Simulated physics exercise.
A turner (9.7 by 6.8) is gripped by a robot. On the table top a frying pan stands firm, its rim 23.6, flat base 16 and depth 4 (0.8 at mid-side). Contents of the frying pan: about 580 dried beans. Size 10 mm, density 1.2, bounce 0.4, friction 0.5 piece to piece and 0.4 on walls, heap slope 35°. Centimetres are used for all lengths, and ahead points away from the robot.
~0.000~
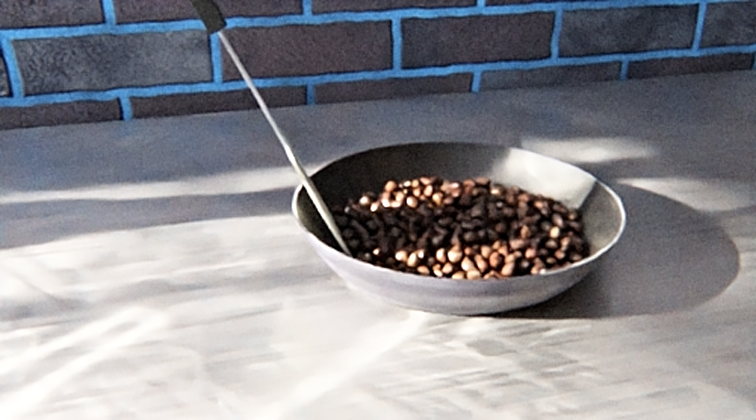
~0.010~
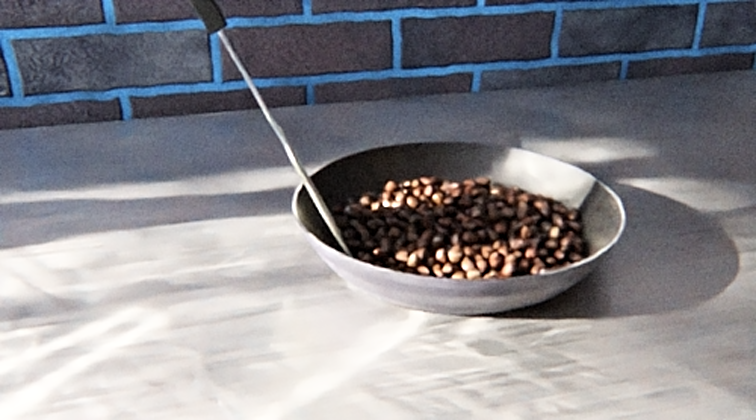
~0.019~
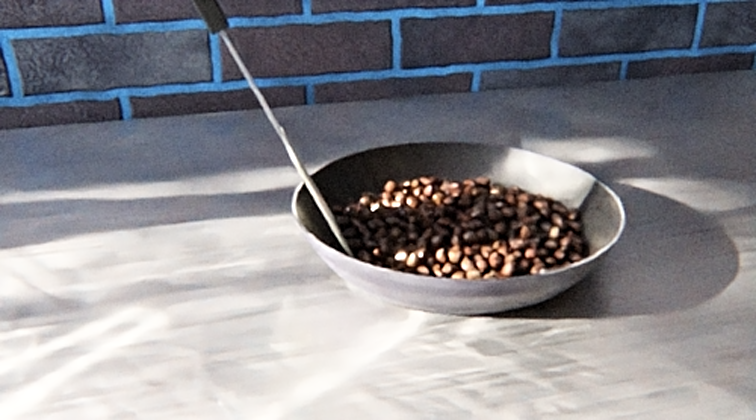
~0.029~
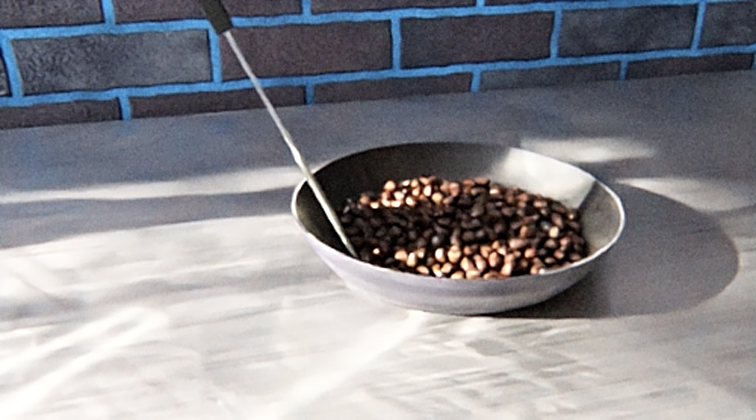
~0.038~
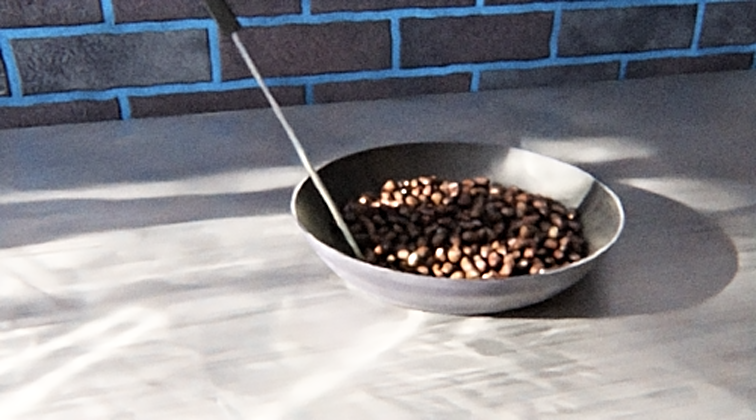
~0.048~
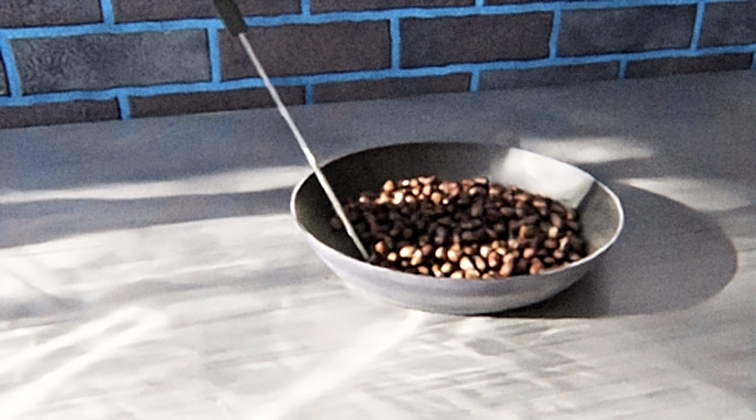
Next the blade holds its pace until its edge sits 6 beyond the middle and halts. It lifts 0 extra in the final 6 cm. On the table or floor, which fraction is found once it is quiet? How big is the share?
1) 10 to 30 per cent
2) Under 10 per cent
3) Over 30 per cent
Under 10 per cent.
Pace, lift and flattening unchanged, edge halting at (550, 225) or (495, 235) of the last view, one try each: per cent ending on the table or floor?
Around 15 per cent for the first try and 0 per cent for the second.
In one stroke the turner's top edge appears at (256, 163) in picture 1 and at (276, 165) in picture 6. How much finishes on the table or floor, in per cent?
Some 5 percent ends up on the table or floor.
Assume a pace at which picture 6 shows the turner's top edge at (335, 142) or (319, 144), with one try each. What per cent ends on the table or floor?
First try about 10 %, second try about 10 %.
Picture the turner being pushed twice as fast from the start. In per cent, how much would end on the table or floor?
In that case, around 10 per cent would end on the table or floor.
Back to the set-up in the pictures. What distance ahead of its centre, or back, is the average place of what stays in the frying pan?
Roughly 4.0 centimetres ahead.
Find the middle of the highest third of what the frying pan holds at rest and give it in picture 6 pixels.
Close to pixel (550, 194).
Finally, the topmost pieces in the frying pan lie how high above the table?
Height at the end: Around 5.5 cm.
After 0.15 s, sloping 65°, highest piece 4 above the table; 576 in the frying pan.
After 0.25 s, sloping 65°, highest piece 5 above the table; 576 in the frying pan.
After 0.50 s, sloping 65°, highest piece 6 above the table; 547 in the frying pan, 28 on the table or floor, 1 on the blade or in flight.
After 1.55 s, sloping 65°, highest piece 6 above the table; 547 in the frying pan, 29 on the table or floor.
At rest, 547 in the frying pan, 29 on the table or floor. That is 5 % on the table or floor.
